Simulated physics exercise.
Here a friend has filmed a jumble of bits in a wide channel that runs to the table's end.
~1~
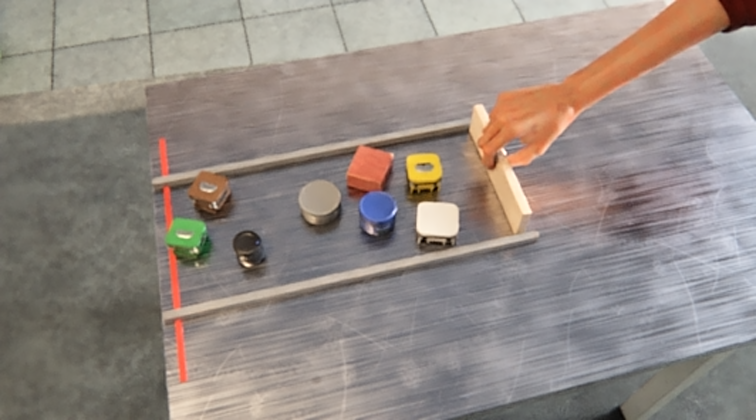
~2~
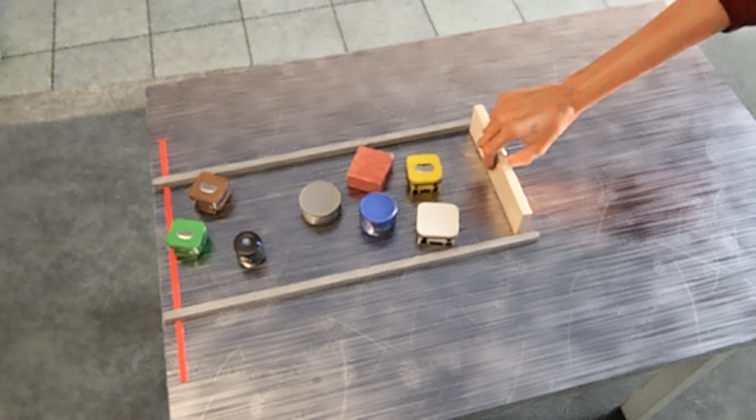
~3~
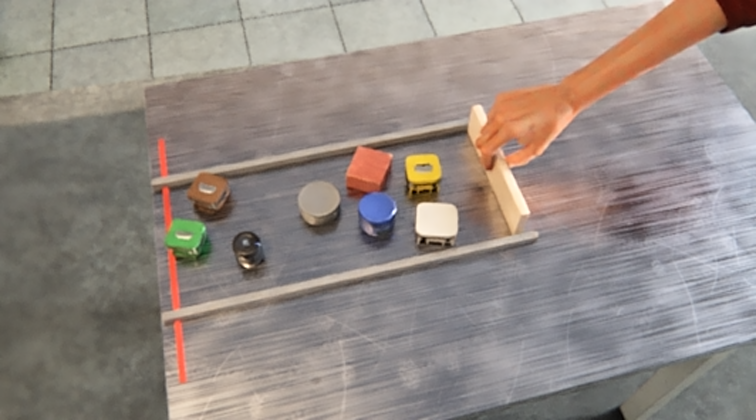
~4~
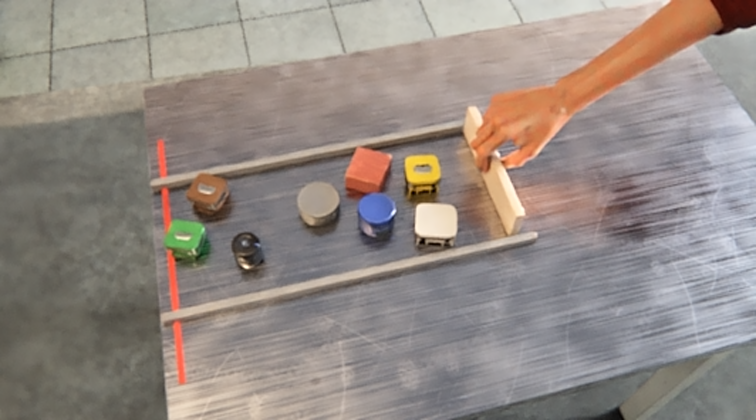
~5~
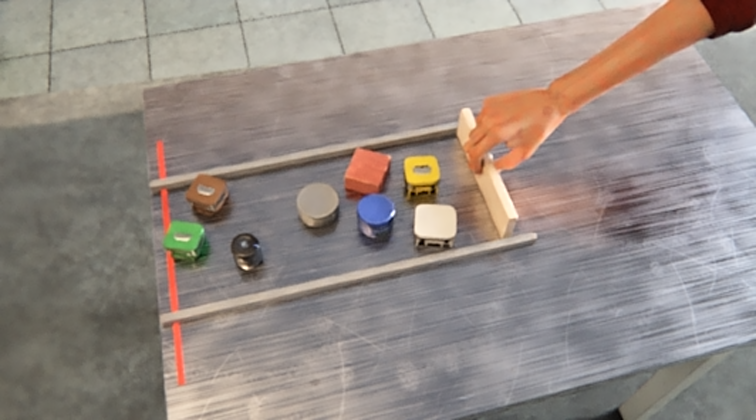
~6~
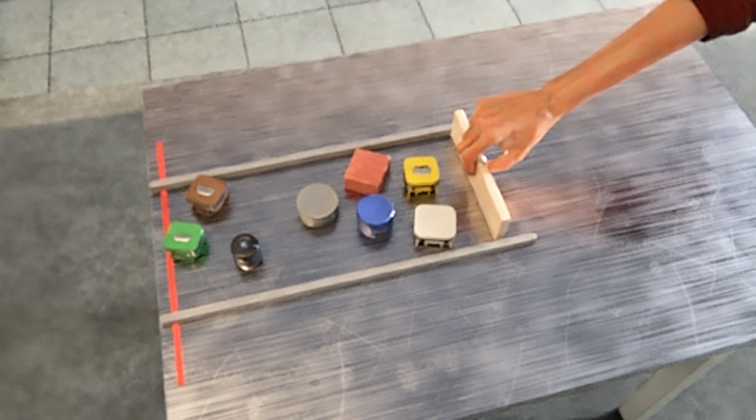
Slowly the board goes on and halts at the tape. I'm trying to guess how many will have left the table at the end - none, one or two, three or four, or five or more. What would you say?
Once the push stops, five or more will be gone from the table.
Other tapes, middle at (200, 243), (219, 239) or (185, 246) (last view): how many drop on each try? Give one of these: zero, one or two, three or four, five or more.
Tape by tape, the falls would be: Three or four, then just one or two, then three or four.
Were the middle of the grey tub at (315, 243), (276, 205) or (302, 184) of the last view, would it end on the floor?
Place by place: It is pushed off, it is pushed off, it is pushed off.
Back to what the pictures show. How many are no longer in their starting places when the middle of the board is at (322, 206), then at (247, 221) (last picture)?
The count reaches 5 first and 8 second.
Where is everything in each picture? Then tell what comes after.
Green case (188, 238); brown case (210, 192); black lid (249, 248); board (498, 168); tape (171, 246), in the first frame.
Brown case (211, 193); grey tub (320, 203), in the second frame.
Black lid (248, 250); red block (369, 170), in the third frame.
Green case (186, 240); yellow case (422, 175), in the fourth frame.
Brown case (208, 195); blue tub (376, 215), in the fifth frame.
Green case (185, 242); brown case (208, 196); black lid (246, 252); board (478, 174); tape (169, 249), in the sixth frame.
A little later, none off yet; green case at rest near (185, 242); brown case at rest near (208, 196); black lid at rest near (246, 252).
Next, none off yet; green case moving near (180, 244); brown case shifted a little near (198, 195); black lid shifted about its own width near (227, 255).
When it is over, the number that fall off is five or more; down, yellow case, white case, red block, blue tub, grey tub, black lid, brown case and green case.
